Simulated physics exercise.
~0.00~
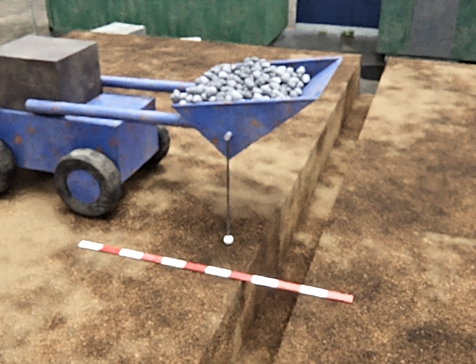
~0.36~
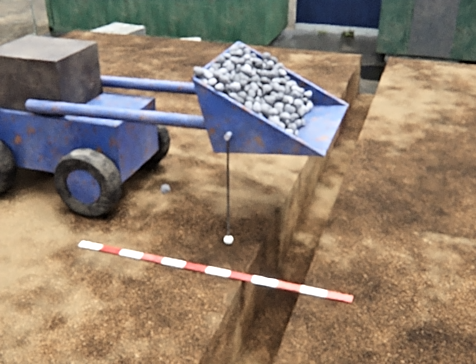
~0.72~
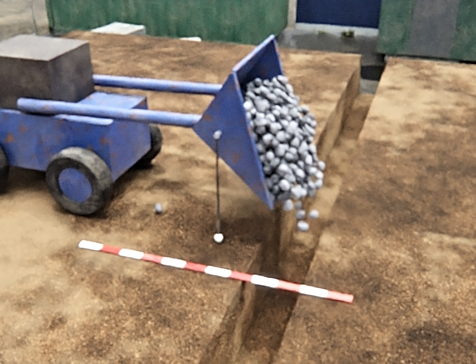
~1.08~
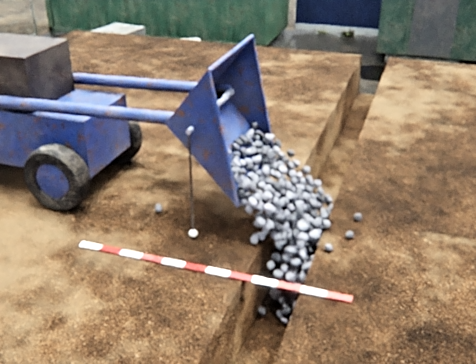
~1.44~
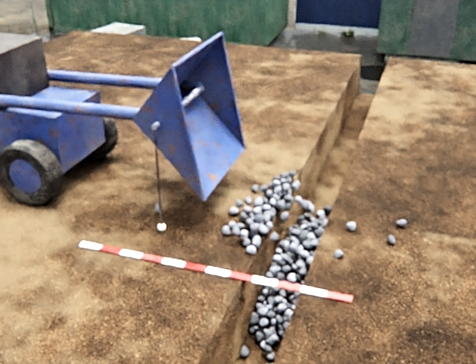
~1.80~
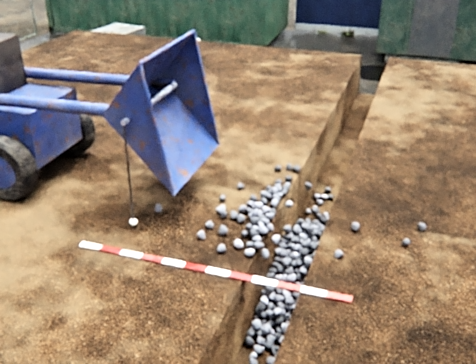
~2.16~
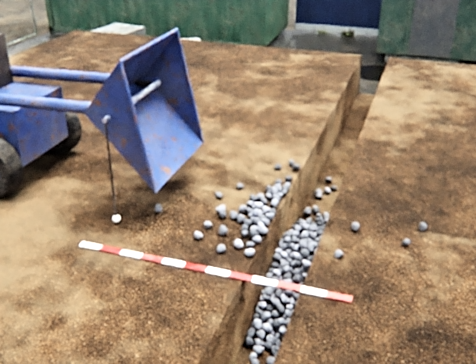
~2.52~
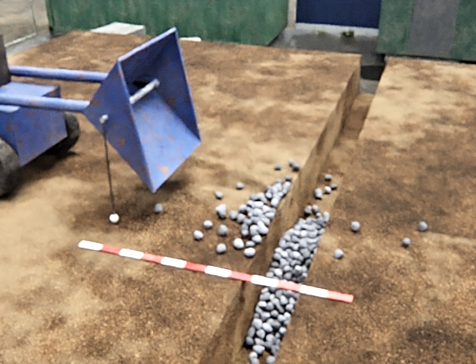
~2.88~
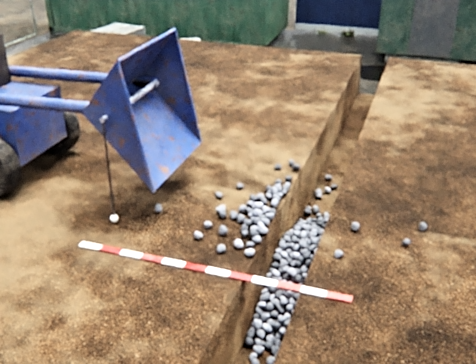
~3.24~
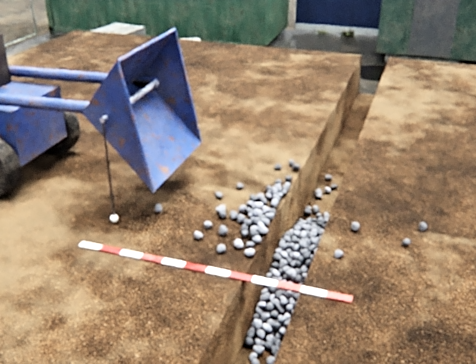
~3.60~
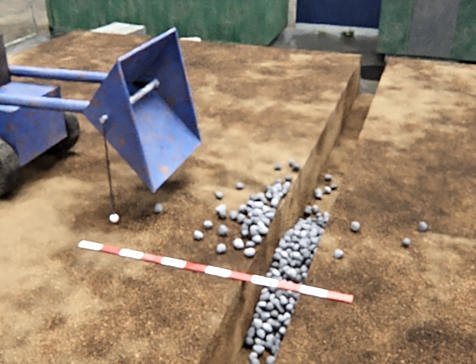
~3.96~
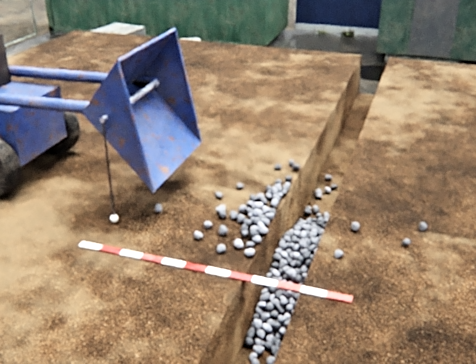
On a brown dirt floor cut by a trench, a small blue loader tipped its bucket of round grey stones forward, then rolled back to the left as they poured out, leaving most heaped in the trench and some scattered along its near edge.
